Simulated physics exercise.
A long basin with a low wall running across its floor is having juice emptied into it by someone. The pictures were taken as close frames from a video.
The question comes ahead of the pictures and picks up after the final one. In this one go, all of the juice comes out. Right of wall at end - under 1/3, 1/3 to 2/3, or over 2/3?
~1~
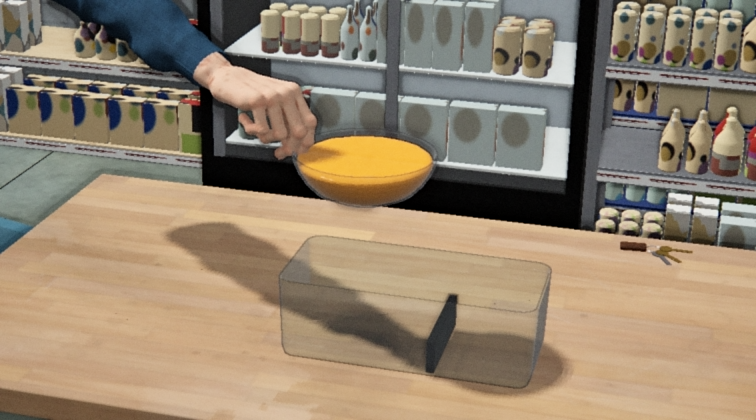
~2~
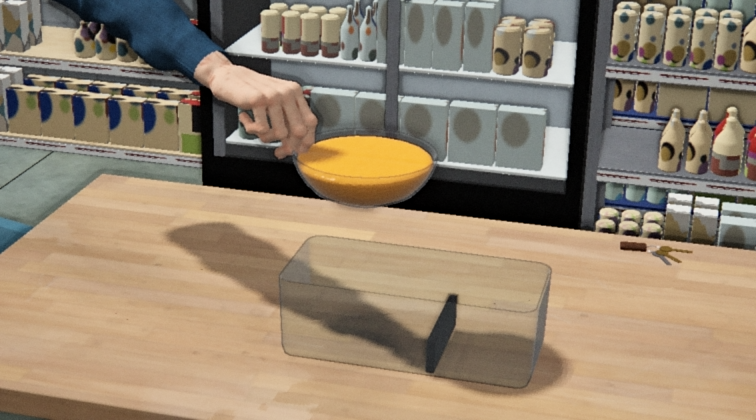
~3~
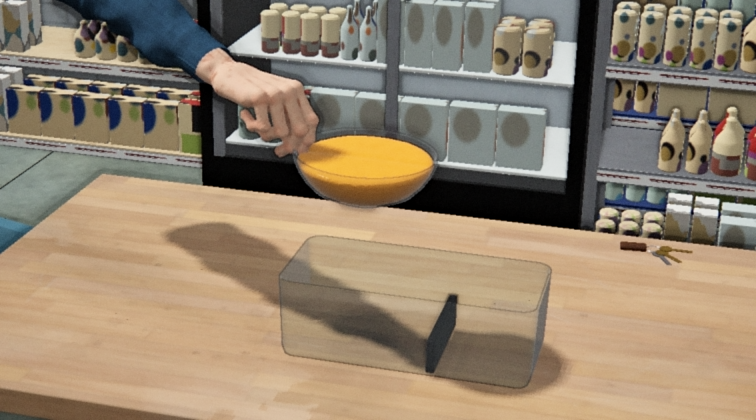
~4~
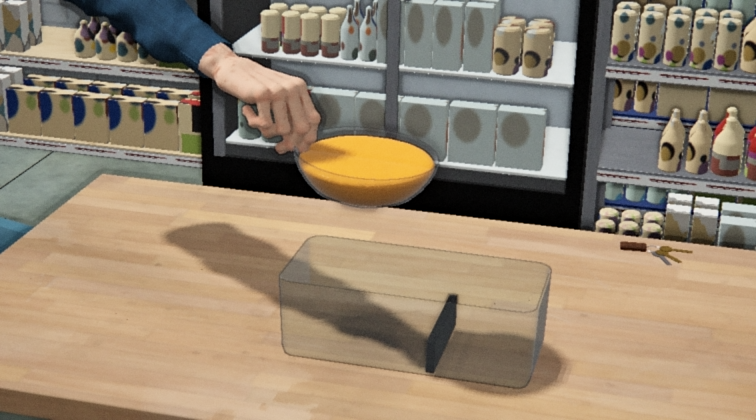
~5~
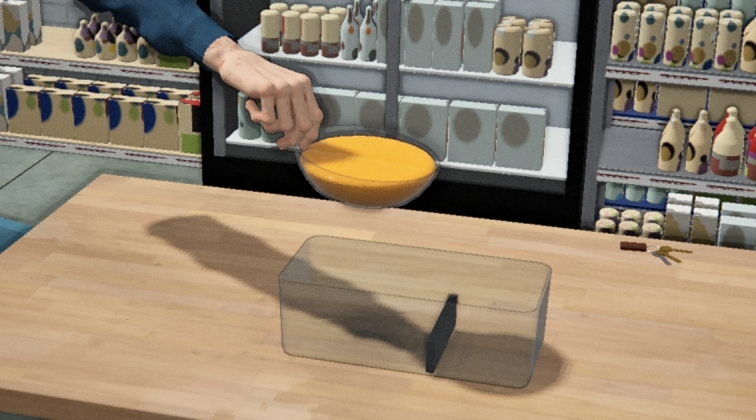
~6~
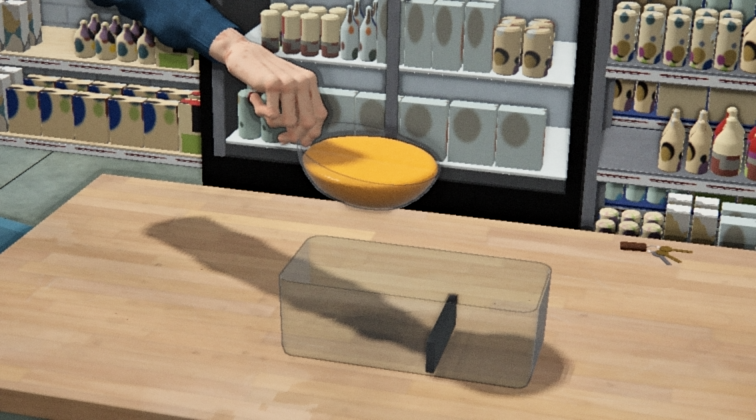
Over 2/3.
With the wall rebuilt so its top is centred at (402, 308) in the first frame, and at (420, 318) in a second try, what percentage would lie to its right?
Roughly 90 % and 85 %.
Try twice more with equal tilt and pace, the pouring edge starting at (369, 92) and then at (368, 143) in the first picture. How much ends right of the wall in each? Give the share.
About 20 per cent, then about 5 per cent.
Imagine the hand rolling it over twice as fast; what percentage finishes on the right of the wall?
I'd say close to 55 per cent.
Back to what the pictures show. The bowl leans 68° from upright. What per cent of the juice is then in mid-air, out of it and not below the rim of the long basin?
It's close to 35 percent.
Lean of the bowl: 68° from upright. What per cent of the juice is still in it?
Near 20 in a hundred still remains.
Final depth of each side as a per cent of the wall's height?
Near 10 on the left, 80 on the right.
A moment on, the bowl is tipped part way and 18 per cent is still to pour, 2 is left of the wall and 45 right of it.
Next, the bowl is tipped right over and 0 per cent is still to pour, 21 is left of the wall and 76 right of it.
Then the bowl is tipped right over and 0 per cent is still to pour, 22 is left of the wall and 75 right of it.
Later the bowl is tipped right over and 0 per cent is still to pour, 22 is left of the wall and 75 right of it.
In the end 22 per cent lies left of the wall, 75 right of it and 3 outside.
